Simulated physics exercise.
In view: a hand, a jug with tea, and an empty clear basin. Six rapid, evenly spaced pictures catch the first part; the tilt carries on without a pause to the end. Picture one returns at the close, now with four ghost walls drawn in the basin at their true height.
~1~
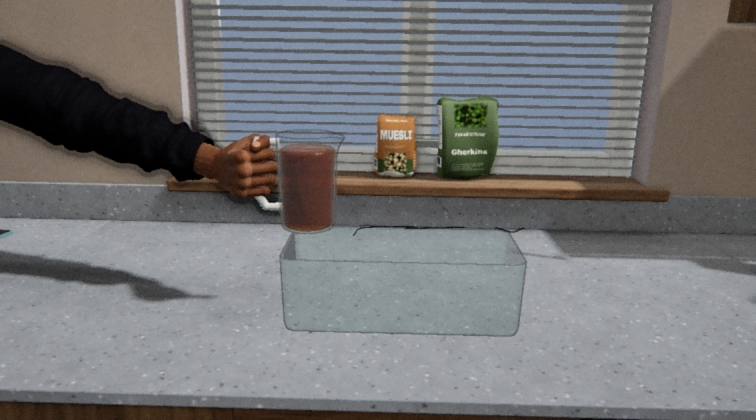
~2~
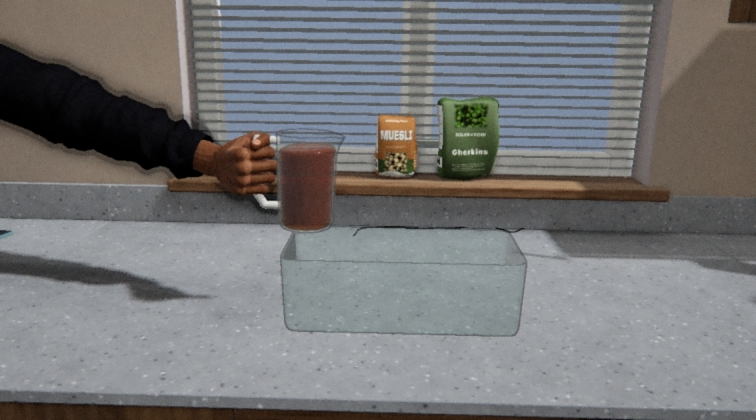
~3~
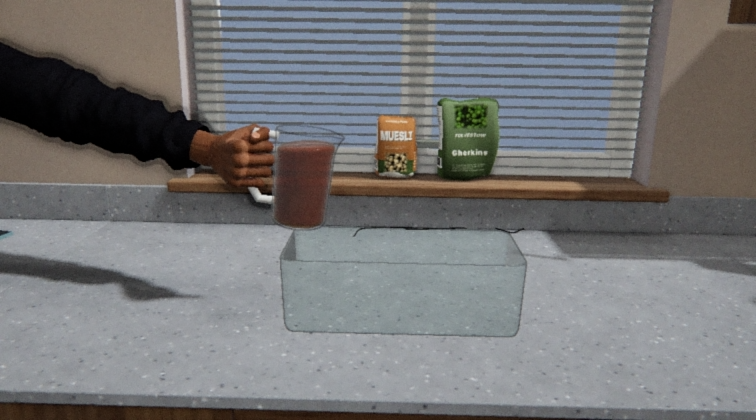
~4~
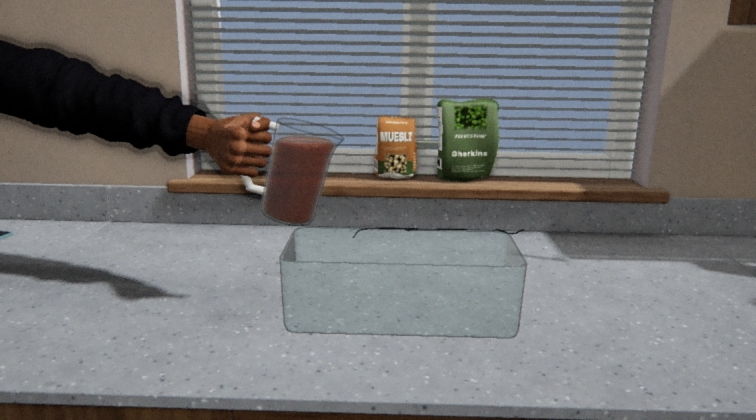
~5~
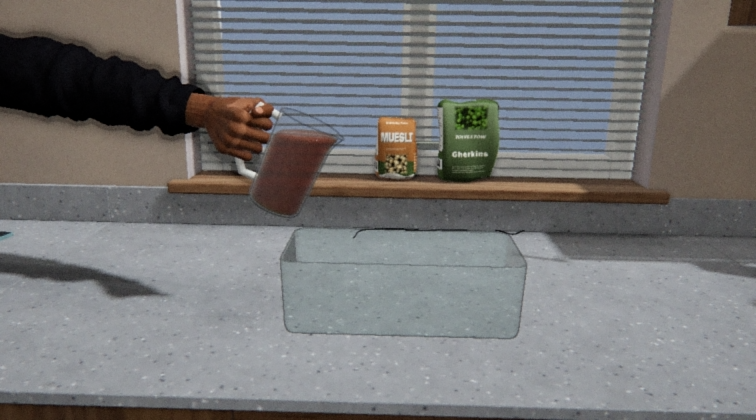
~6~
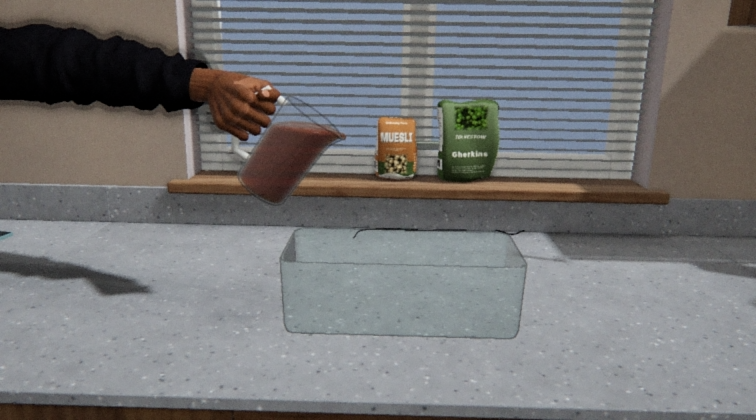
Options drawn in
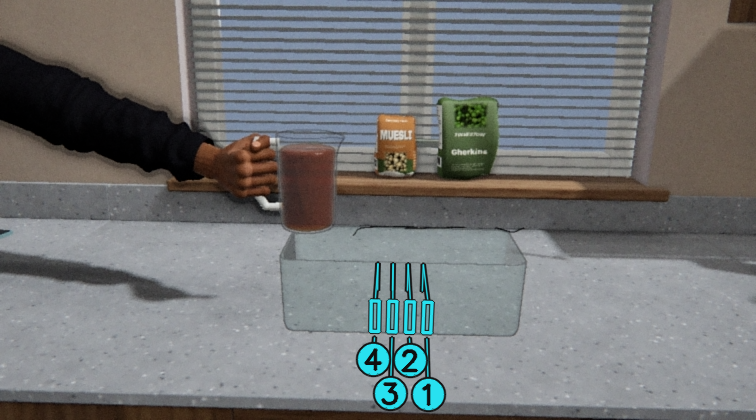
Kitchen counter by a window, a hand gradually tilting a clear jug of reddish-brown liquid rightward above an empty clear basin.
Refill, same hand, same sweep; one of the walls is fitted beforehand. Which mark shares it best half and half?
1 beats the others.
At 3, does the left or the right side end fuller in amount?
More ends on the right.
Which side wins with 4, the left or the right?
The right one.
On the marked copy, 1 at (426, 338); 2 at (409, 338); 3 at (391, 337); 4 at (374, 337).
For position 1, about 52 % ends left of the wall and 44 % right of it; 4 % is lost outside.
For position 2, about 14 % ends left of the wall and 82 % right of it; 3 % is lost outside.
For position 3, about 6 % ends left of the wall and 92 % right of it; 3 % is lost outside.
For position 4, about 5 % ends left of the wall and 92 % right of it; 3 % is lost outside.
